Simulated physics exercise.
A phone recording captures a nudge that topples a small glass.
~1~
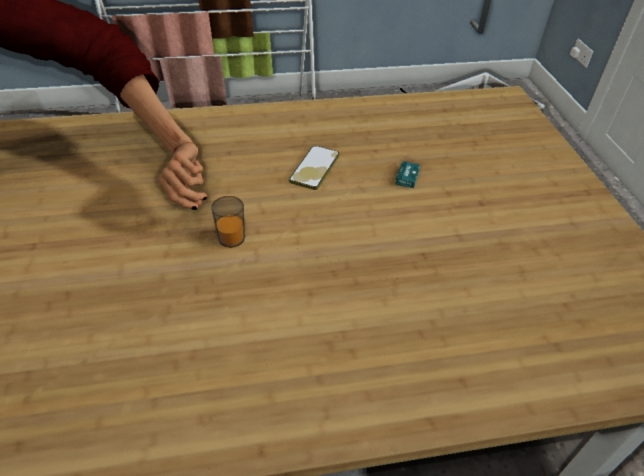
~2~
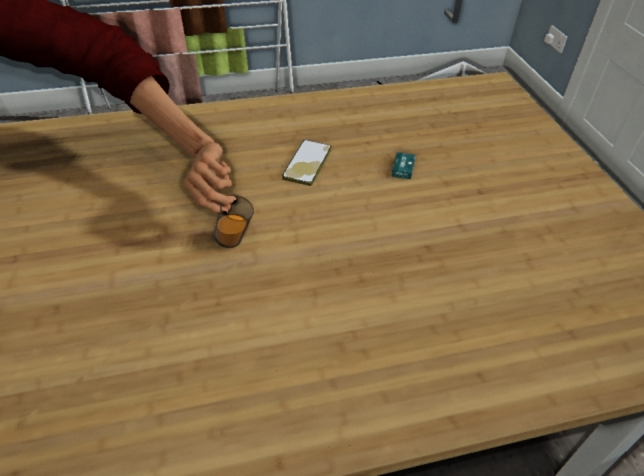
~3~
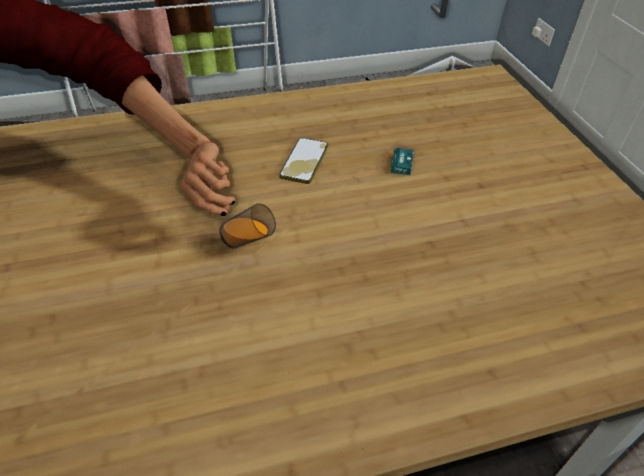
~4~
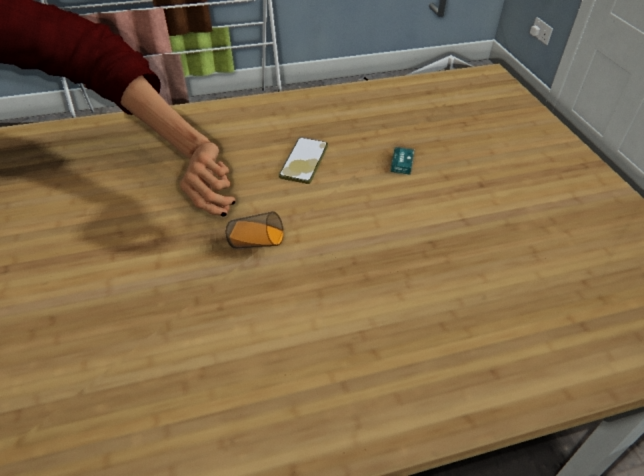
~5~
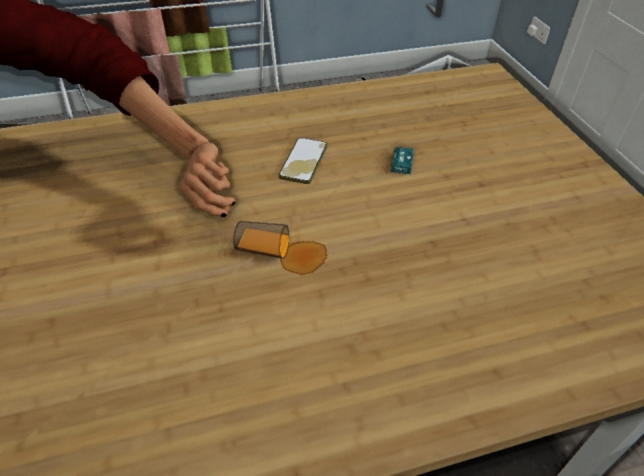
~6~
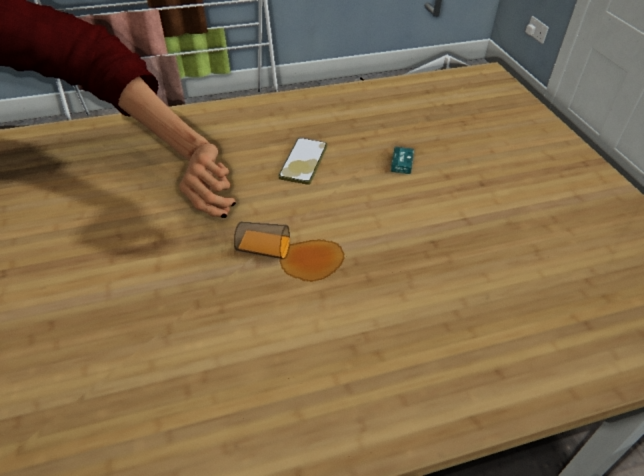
We see a hand push over a small glass of orange liquid on a wooden table, near a phone and a little teal carton; the glass tips to the right onto its side, and liquid spreads from its rim in a puddle.
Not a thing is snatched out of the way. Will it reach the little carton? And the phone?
Little carton comes out dry, phone comes out dry.
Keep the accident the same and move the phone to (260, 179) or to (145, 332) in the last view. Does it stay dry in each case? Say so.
First it remains untouched, then it remains untouched.
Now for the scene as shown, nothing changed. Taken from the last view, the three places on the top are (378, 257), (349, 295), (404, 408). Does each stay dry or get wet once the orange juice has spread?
Point 1 met by the spill; point 2 met by the spill; point 3 avoided.
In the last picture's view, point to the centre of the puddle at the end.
About (392, 272).
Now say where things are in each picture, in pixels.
In the first picture, it stands upright; small glass (229, 221) about a third full; little carton (409, 171); phone (315, 165).
The second picture shows the hand pushes it; small glass about a third full, surface at (232, 225).
In the third picture, it is falling; small glass (248, 227) tipped 50°; phone (305, 158).
In the fourth picture, it is falling; small glass (256, 231) tipped 65°; little carton (403, 157).
In the fifth picture, it is down; small glass (263, 239) tipped 85°; a puddle starts at (304, 257).
In the sixth picture, it is down; small glass (264, 239) tipped 85°; a puddle starts at (311, 259); little carton (403, 156); phone (304, 158).
Soon after, the puddle covers about as much as a plate; the little carton is dry; the phone is dry.
In the end, the puddle covers about as much as a plate; the little carton is dry; the phone is dry.
